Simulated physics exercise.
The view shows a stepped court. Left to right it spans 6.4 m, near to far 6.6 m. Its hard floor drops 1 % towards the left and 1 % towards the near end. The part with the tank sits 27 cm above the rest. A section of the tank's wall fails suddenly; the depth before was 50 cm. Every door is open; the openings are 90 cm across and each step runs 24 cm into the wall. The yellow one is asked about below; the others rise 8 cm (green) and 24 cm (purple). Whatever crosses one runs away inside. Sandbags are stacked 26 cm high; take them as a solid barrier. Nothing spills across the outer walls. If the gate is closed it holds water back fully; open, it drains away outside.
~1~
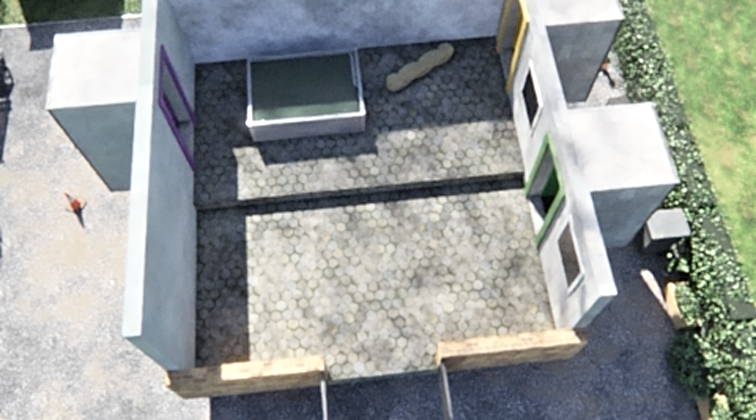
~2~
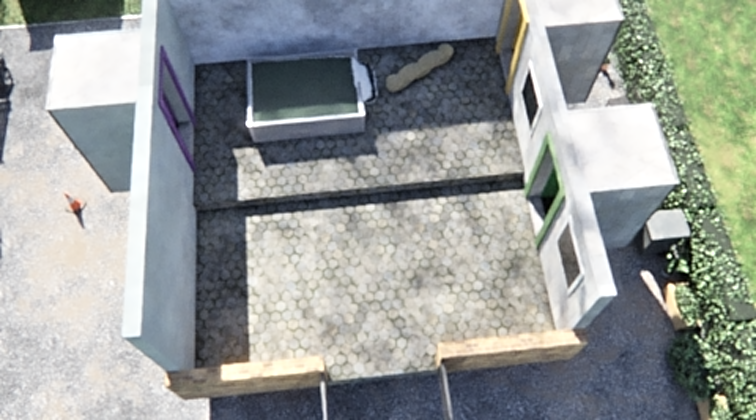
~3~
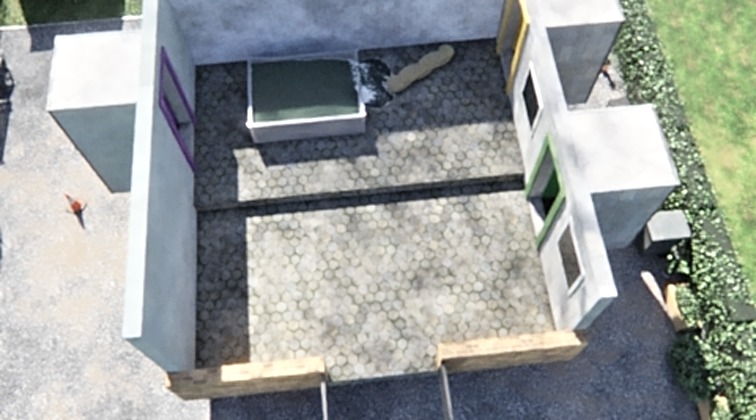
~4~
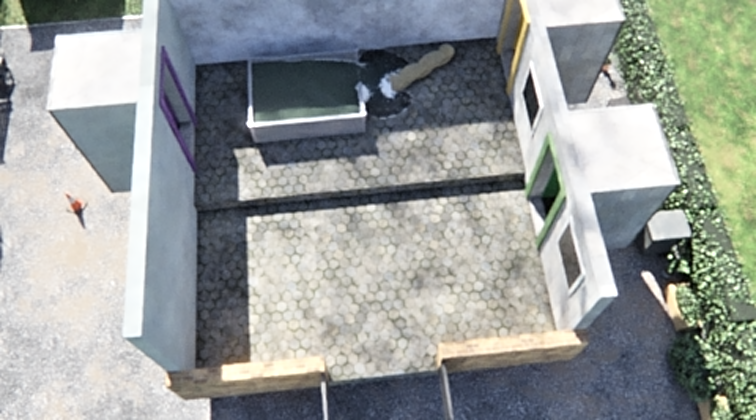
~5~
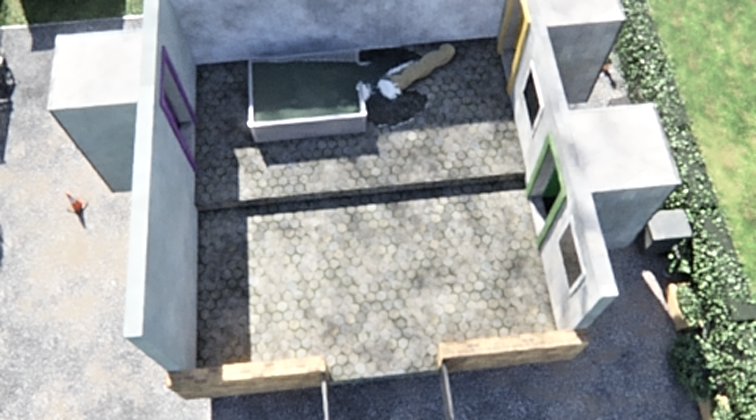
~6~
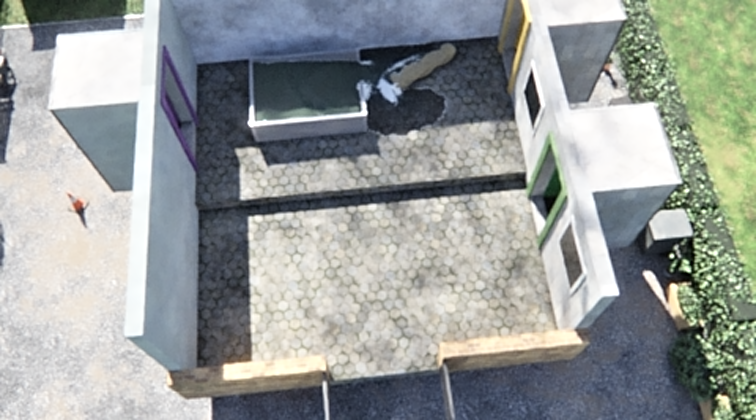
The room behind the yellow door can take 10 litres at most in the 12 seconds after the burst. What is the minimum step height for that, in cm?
At least 11 cm or so.
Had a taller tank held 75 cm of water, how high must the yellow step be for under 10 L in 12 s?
About 21 cm.
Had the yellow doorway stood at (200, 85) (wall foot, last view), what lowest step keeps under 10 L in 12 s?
About 15 cm.
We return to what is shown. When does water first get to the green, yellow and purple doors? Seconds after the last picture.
Arrival: Green 2.4 s, yellow 0.9 s, purple 4.0 s.
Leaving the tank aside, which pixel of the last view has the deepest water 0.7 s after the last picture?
Near (402, 49).
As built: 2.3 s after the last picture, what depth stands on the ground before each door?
In cm: Green 2, yellow 12, purple 0.
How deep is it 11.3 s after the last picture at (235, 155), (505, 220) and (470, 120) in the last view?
Roughly 2, 1 and 2 cm, in turn.
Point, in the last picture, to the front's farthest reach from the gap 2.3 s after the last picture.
Near (513, 232).
Then, 0.7 s after the last picture water covers 10 % of the floor, deepest (32 cm) near (402, 49); it has not reached the yellow door.
Then, 2.3 s after the last picture water covers 30 % of the floor, deepest (30 cm) near (437, 52); 12 cm at the yellow door, 0 litres in over its 18 cm step.
Then, 11.3 s after the last picture water covers 75 % of the floor, deepest (10 cm) near (198, 380); 2 cm at the yellow door, 0 litres in over its 18 cm step.
At the yellow door as built, the water peaked near 14 cm, 1.7 s after the last picture.
Run again over the same 12 s with other heights there, 16 litres in over 9.5 cm, 5 litres over 13 cm. The limit of 10 litres is kept from about 11 cm up.
